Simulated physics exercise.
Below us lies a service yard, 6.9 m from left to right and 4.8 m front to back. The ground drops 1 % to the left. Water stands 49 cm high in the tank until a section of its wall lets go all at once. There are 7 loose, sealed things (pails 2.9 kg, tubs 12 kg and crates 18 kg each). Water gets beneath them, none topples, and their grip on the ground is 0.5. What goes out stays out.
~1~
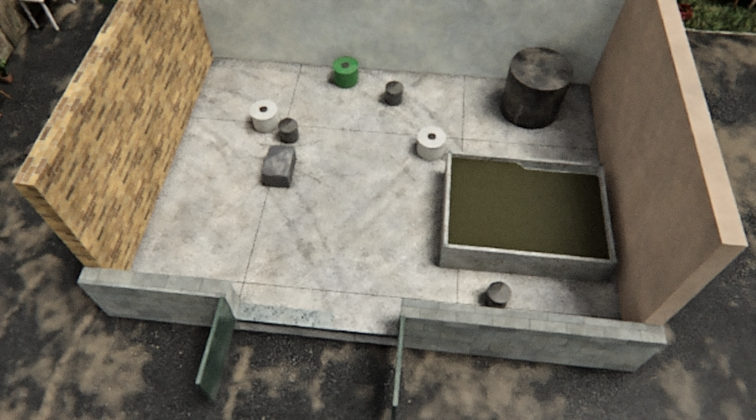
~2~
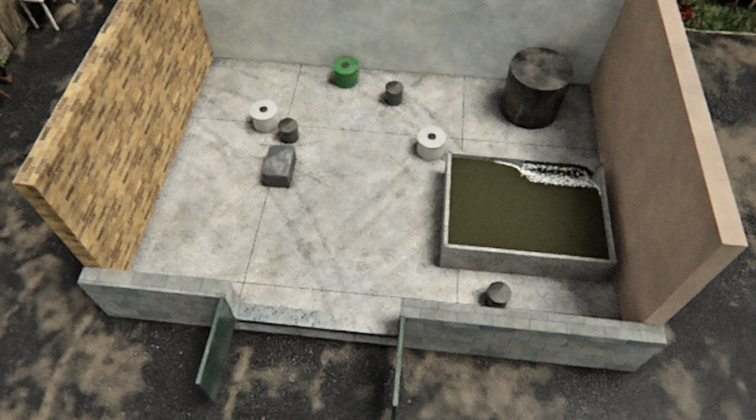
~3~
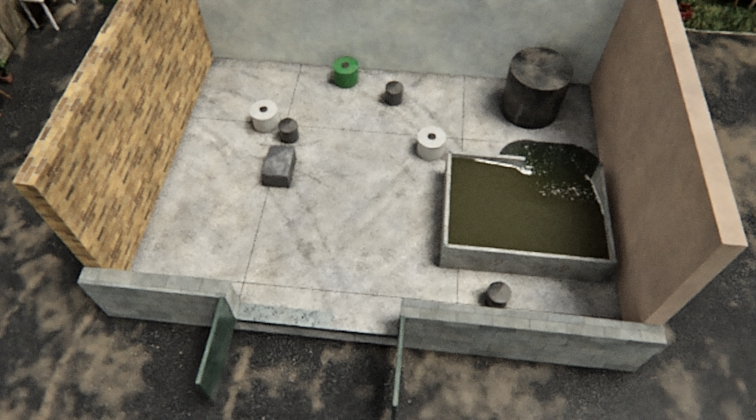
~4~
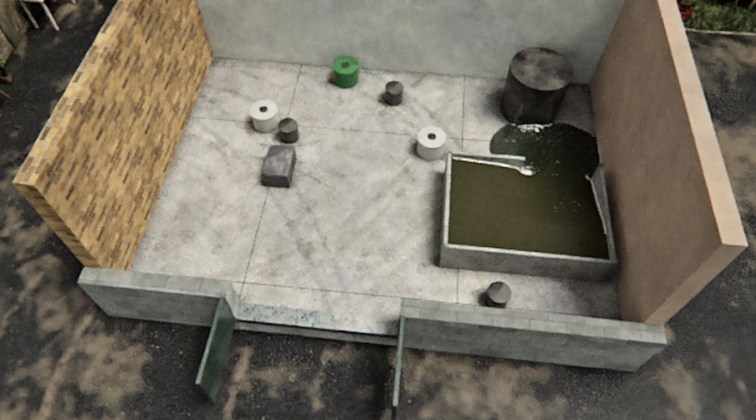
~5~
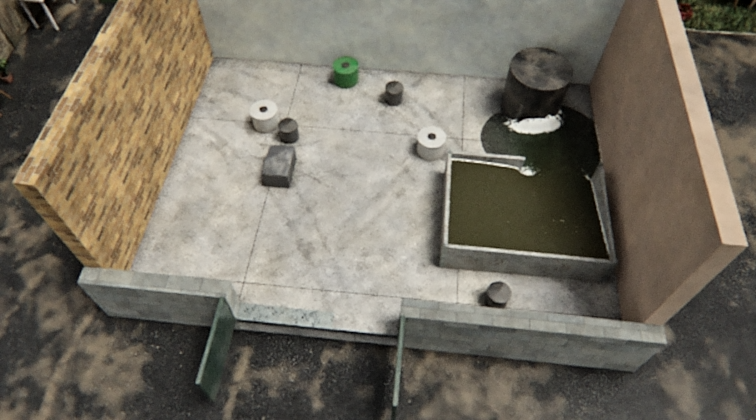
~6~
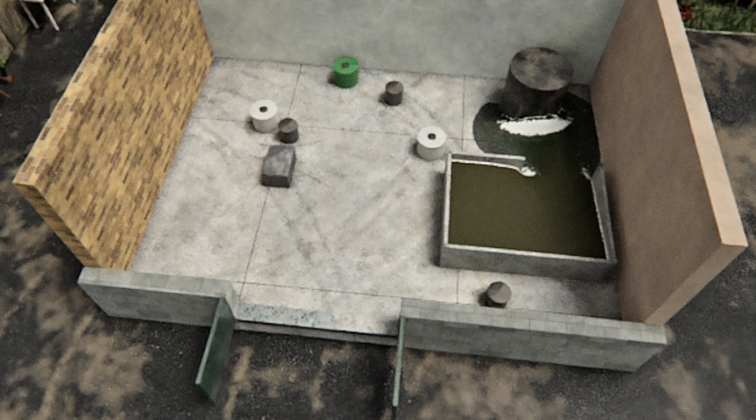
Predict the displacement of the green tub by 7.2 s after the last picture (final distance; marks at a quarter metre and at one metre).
The green tub travels far.
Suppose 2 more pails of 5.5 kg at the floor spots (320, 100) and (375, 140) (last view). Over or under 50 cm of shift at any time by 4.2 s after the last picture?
In that order: Past it, short of it.
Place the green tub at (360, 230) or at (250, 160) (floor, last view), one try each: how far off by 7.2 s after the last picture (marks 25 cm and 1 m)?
In that order: It barely shifts; it barely shifts.
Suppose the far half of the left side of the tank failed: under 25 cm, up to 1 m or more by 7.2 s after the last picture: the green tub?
In that case the green tub moves a short way.
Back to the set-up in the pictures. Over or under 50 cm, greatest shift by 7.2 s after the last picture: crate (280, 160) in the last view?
It is less.
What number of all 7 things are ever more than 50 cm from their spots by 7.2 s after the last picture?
I count 6.
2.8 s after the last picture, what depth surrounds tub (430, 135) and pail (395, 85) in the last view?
About 4 and 4 cm.
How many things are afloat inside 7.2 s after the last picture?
3 of them.
Then, 0.9 s after the last picture the green tub is near (346, 65), 0.0 m from its start, aground; 0 of 7 are out; 0 afloat.
Then, 2.8 s after the last picture the green tub is near (270, 70), 1.3 m from its start, aground; 0 of 7 are out; 0 afloat.
Then, 4.8 s after the last picture the green tub is near (218, 66), 2.2 m from its start, afloat; 0 of 7 are out; 2 afloat.
Then, 7.2 s after the last picture the green tub is near (200, 139), 2.8 m from its start, afloat; 0 of 7 are out; 3 afloat.
